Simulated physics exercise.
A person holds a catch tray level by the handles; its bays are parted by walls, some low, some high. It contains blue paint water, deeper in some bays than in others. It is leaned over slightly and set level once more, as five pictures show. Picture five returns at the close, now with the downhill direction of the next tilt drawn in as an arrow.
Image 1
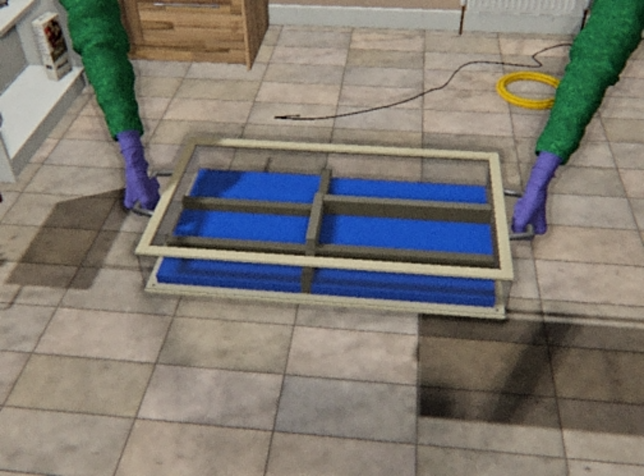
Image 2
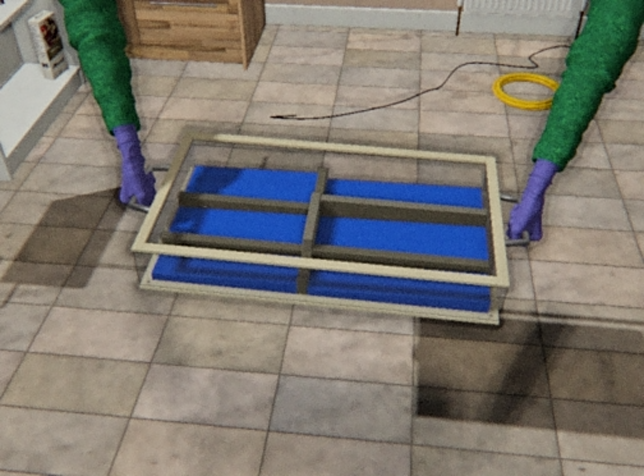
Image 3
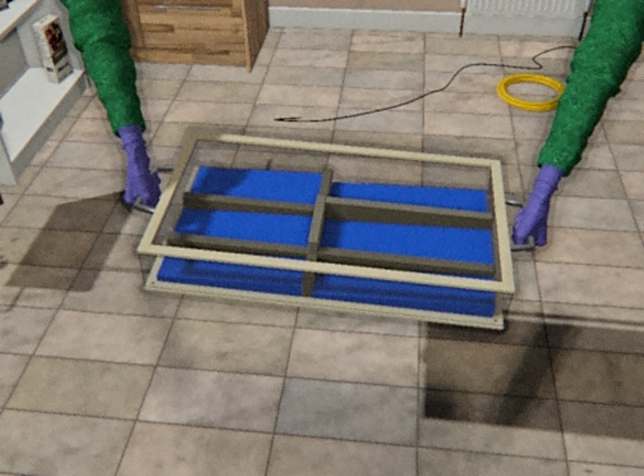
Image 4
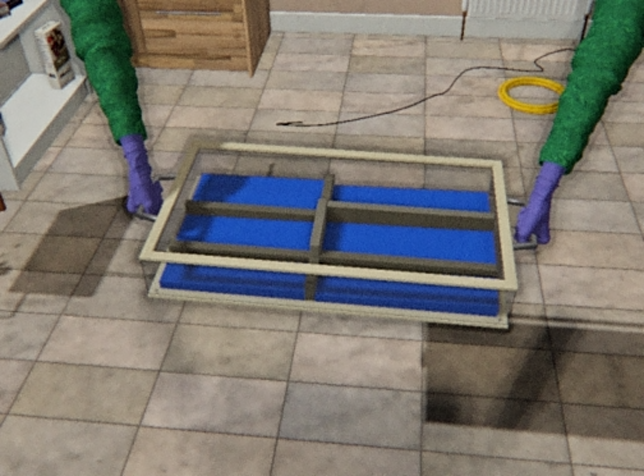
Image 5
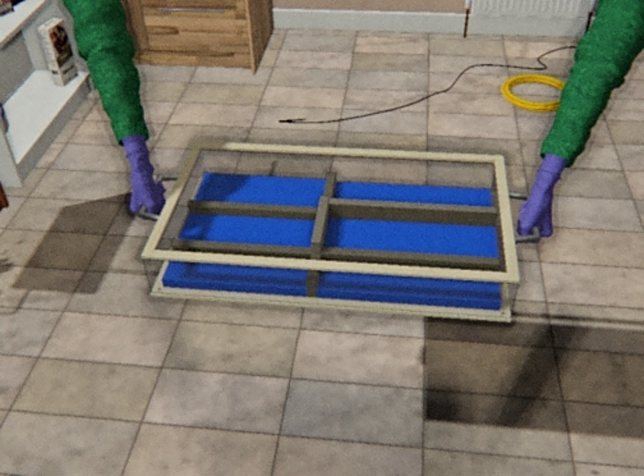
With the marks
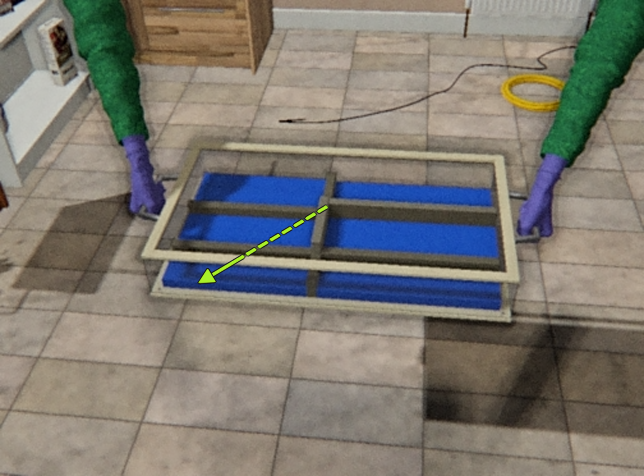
Two purple-gloved hands hold a divided tray of blue liquid above a tiled floor, barely moving.
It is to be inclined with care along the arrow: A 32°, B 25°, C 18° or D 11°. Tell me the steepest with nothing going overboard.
Tilt D just does it.
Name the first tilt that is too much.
Tilt C.
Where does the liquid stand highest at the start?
The centre right bay.
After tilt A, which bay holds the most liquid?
It is the front left one.
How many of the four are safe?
One of them.
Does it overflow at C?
Yes.
The tray is level; deepest in the centre right bay, at (402, 236), shallowest in the back right.
Tipped about 2° down to the front right; no wall is crossed.
Tipped about 3° down to the front right; no wall is crossed.
Tipped about 2° down to the front right; no wall is crossed.
The tray is level; deepest in the centre right bay, at (408, 239), shallowest in the back right.
The arrow ends at (203, 280).
If A is chosen, about 73 % goes over the rim.
If B is chosen, about 49 % goes over the rim.
If C is chosen, about 11 % goes over the rim.
If D is chosen, nothing spills; the front left bay holds the most.
